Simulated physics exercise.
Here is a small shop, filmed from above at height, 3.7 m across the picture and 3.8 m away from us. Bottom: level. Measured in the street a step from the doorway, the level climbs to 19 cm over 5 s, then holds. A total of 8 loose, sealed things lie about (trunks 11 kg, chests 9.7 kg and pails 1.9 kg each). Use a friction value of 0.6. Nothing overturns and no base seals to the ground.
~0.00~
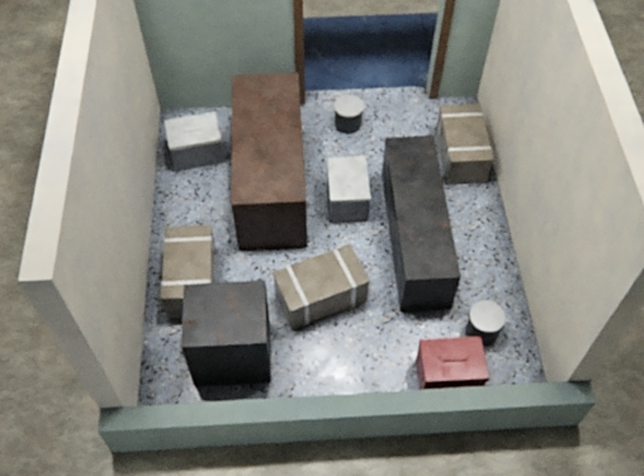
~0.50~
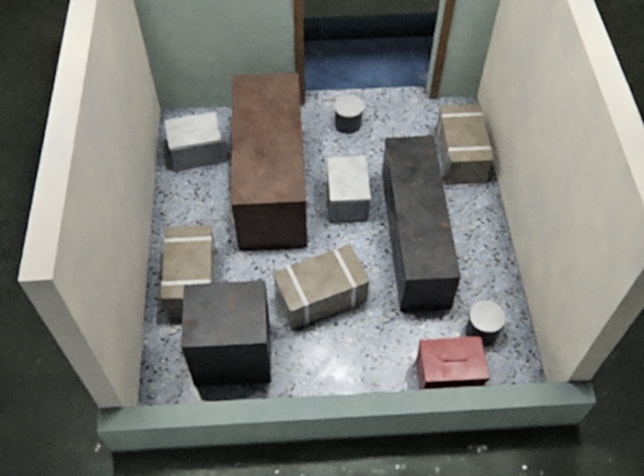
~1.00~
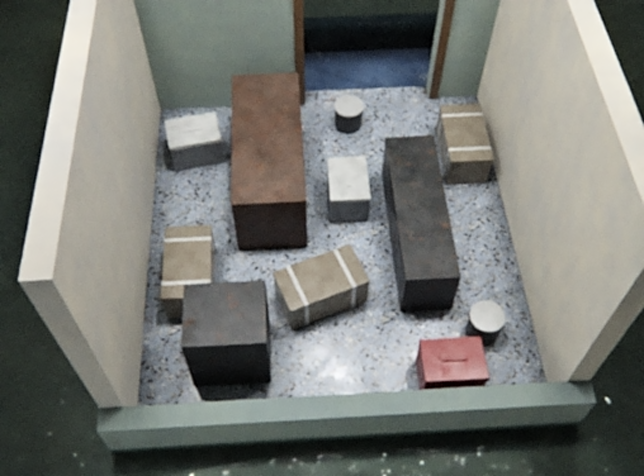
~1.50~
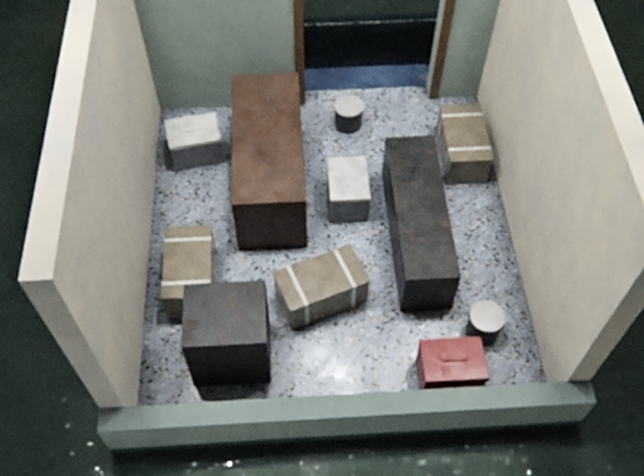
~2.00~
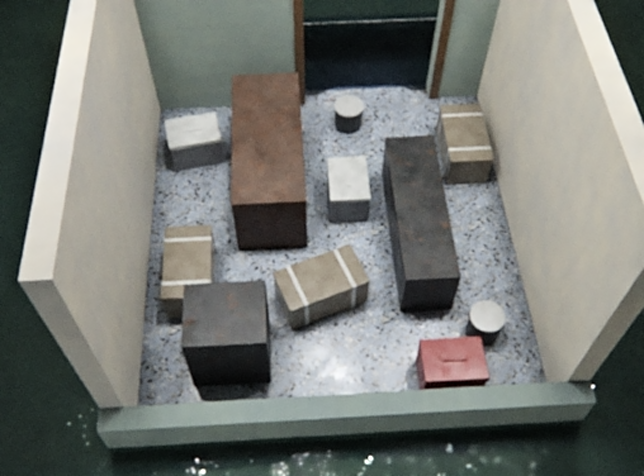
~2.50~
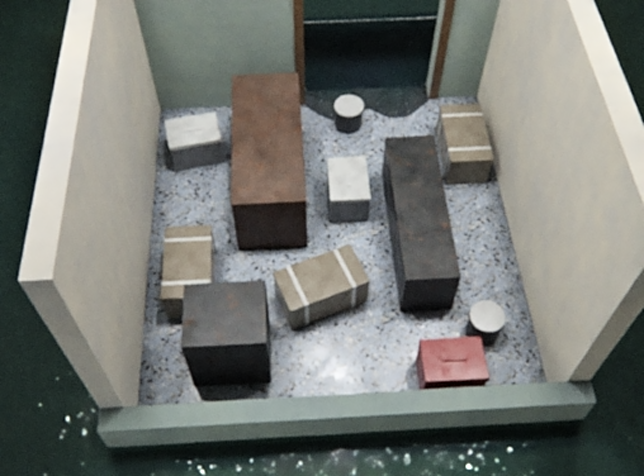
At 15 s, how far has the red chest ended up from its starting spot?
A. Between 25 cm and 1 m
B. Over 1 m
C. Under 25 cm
The answer is A.
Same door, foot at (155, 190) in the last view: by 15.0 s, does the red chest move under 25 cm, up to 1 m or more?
Then the red chest is swept a long way.
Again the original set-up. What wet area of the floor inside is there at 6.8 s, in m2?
At that time the wet patch spans about 8.5 m2.
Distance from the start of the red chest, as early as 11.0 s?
Displacement near 40 cm.
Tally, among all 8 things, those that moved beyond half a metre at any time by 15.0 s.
Count: 8.
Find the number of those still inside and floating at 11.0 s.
7.
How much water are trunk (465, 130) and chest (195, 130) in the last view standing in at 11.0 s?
Depths: Near 10 cm, then near 5 cm.
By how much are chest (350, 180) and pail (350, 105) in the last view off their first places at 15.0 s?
The first is 200 cm from its start, the second 150 cm.
After 3.5 s the red chest is near (454, 359), 0.0 m from its start, aground; 0 afloat.
After 6.8 s the red chest is near (454, 359), 0.0 m from its start, aground; 5 afloat.
After 11.0 s the red chest is near (485, 329), 0.4 m from its start, afloat; 7 afloat.
After 15.0 s the red chest is near (410, 305), 0.6 m from its start, afloat; 8 afloat.
